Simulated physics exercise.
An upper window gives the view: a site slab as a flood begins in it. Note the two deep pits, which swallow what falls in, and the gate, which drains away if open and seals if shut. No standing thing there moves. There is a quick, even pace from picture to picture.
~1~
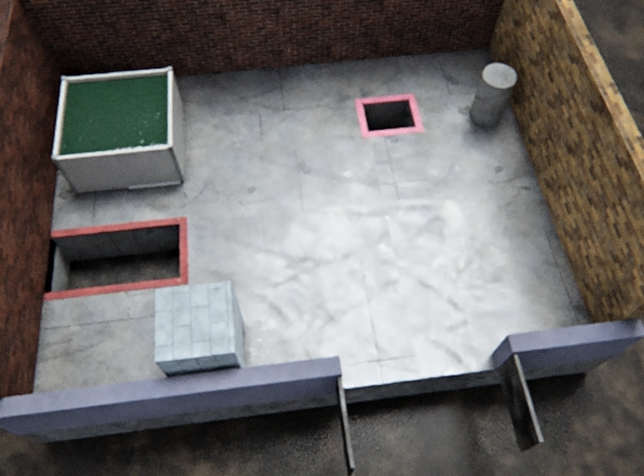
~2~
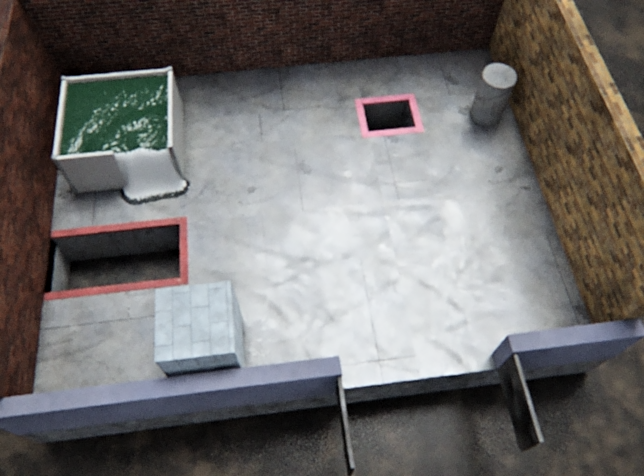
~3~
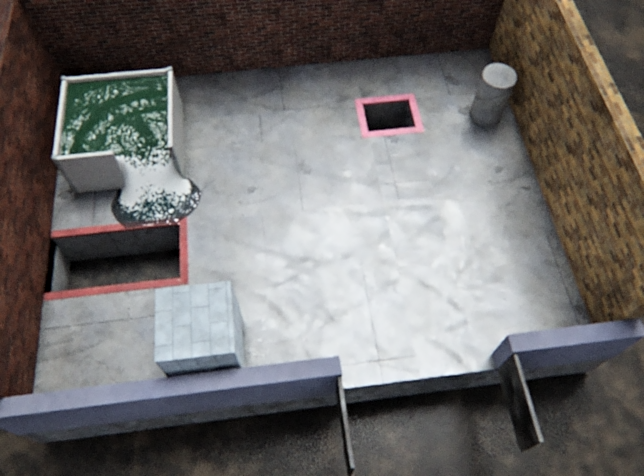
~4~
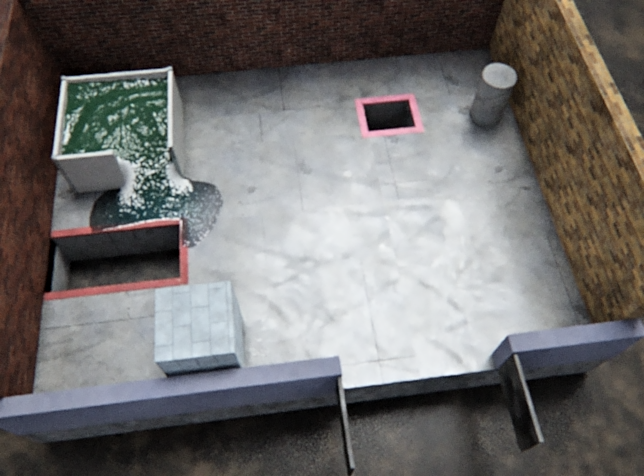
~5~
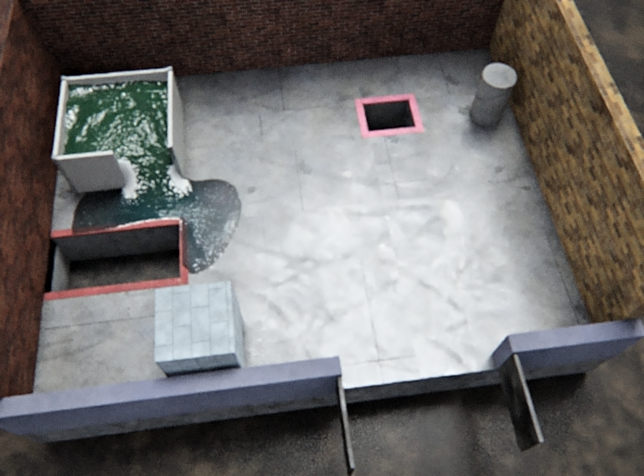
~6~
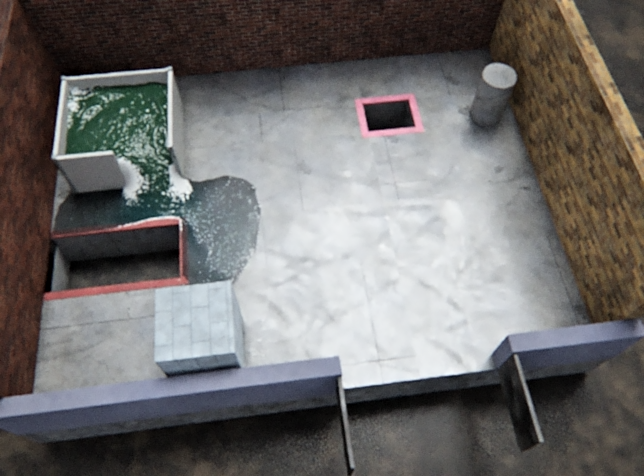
Green water pouring from a gap in a white-walled tank, spreading across a grey walled slab and around a red-edged pit.
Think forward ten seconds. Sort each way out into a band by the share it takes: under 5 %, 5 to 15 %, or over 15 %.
Shares: The gate takes 5 to 15 %; the pink pit takes under 5 %; the red pit takes over 15 %.
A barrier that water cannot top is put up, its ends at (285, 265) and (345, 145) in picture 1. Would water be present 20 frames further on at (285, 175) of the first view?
Finding: Waterlogged.
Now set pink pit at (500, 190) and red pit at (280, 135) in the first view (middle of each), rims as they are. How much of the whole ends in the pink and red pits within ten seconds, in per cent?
Per cent by pit - pink: 8 / red: 0.
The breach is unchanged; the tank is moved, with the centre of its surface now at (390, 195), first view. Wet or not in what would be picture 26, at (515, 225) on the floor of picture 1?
There: Under water.
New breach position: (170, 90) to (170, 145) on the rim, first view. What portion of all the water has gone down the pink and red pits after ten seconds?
Result - pink: 25 %; red: 0 %.
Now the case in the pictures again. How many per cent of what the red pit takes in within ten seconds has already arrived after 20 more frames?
I'd say some 70 per cent.
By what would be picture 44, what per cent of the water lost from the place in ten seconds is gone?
Roughly 85 %.
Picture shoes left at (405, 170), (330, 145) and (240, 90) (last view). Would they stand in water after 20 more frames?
Listed points: Unwetted / unwetted / unwetted.
A moment on, water covers 15 % of the floor; the gate 0 %, the pink pit 0 %, the red pit 23 %.
Next, water covers 25 % of the floor; the gate 0 %, the pink pit 0 %, the red pit 34 %.
Then, water covers 25 % of the floor; the gate 4 %, the pink pit 0 %, the red pit 46 %.
Later, water covers 25 % of the floor; the gate 8 %, the pink pit 0 %, the red pit 58 %.
In the end, water covers 30 % of the floor; the gate 11 %, the pink pit 0 %, the red pit 65 %.
